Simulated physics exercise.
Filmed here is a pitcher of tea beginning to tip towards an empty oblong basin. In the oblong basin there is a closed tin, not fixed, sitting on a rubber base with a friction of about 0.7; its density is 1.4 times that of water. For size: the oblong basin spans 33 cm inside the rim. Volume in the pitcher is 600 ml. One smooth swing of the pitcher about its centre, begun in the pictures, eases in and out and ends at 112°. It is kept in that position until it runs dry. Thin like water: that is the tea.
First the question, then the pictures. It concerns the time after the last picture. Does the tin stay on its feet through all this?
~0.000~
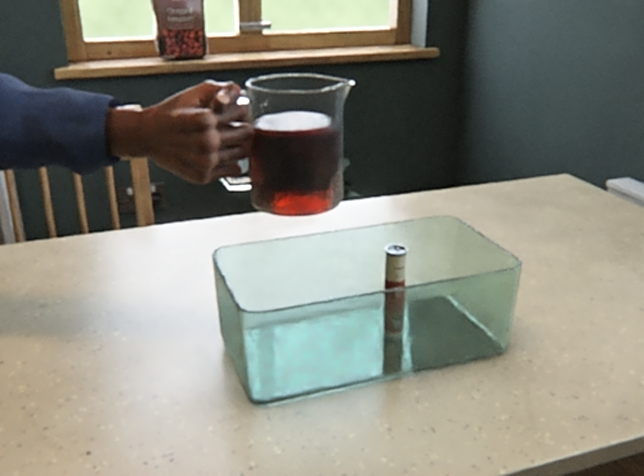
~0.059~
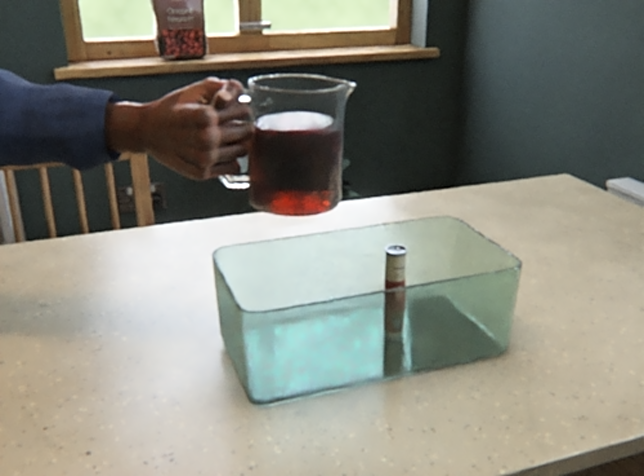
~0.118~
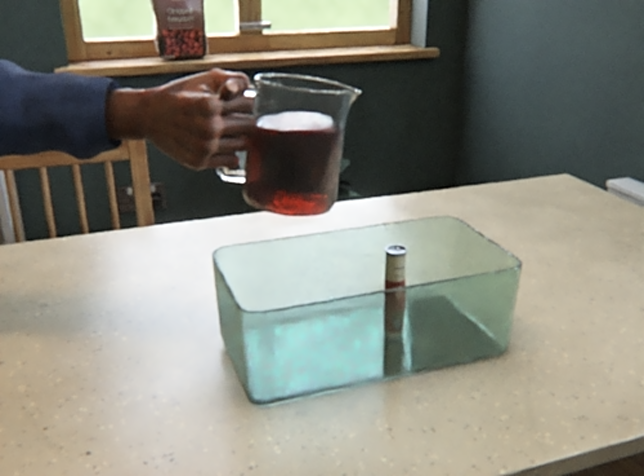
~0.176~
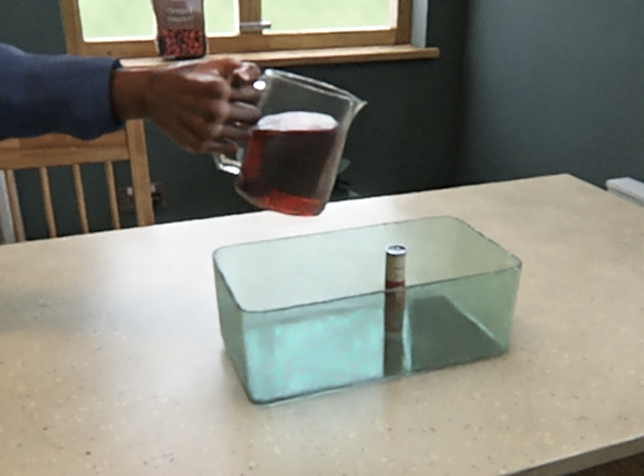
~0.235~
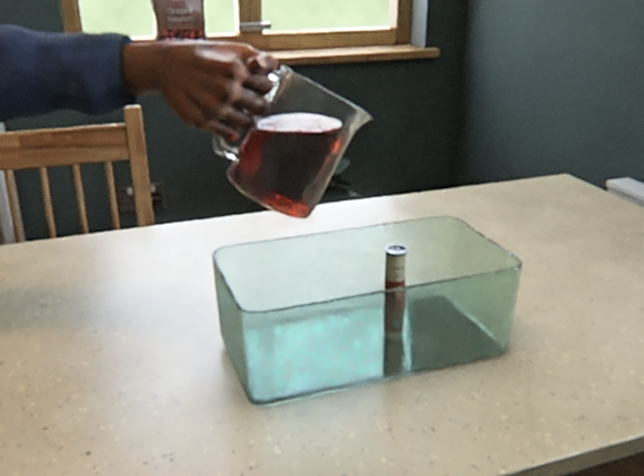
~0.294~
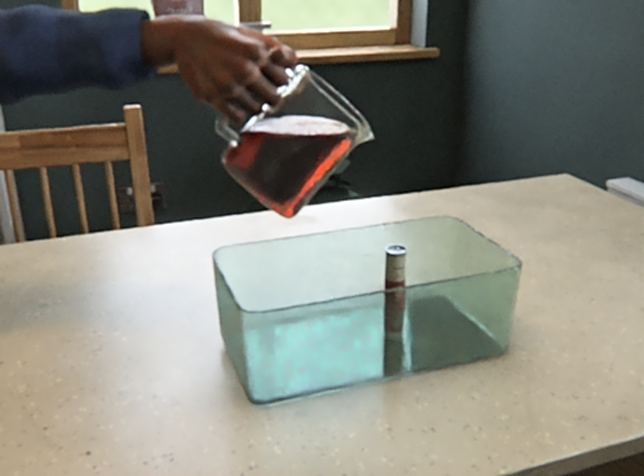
No.
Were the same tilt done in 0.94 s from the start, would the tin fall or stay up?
In that case the tin overturns.
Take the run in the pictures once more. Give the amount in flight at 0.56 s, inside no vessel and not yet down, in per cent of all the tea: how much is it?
28 %.
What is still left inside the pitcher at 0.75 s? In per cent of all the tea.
Some 14 per cent.
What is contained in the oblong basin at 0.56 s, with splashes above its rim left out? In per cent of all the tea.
I reckon close to 10 percent of it.
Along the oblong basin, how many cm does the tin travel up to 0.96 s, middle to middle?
About 6 cm.
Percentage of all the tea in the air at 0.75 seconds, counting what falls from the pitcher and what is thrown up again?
Roughly 14 %.
After 0.56 s the tilt is 104° and 62 per cent is still to pour; the tin stands where it began.
After 0.75 s the tilt is 112° and 15 per cent is still to pour; the tin leans 9°.
After 0.96 s the tilt is 112° and 1 per cent is still to pour; the tin lies on its side.
After 1.18 s the tilt is 112° and 0 per cent is still to pour; the tin lies on its side.
In the end the tin lies on its side.
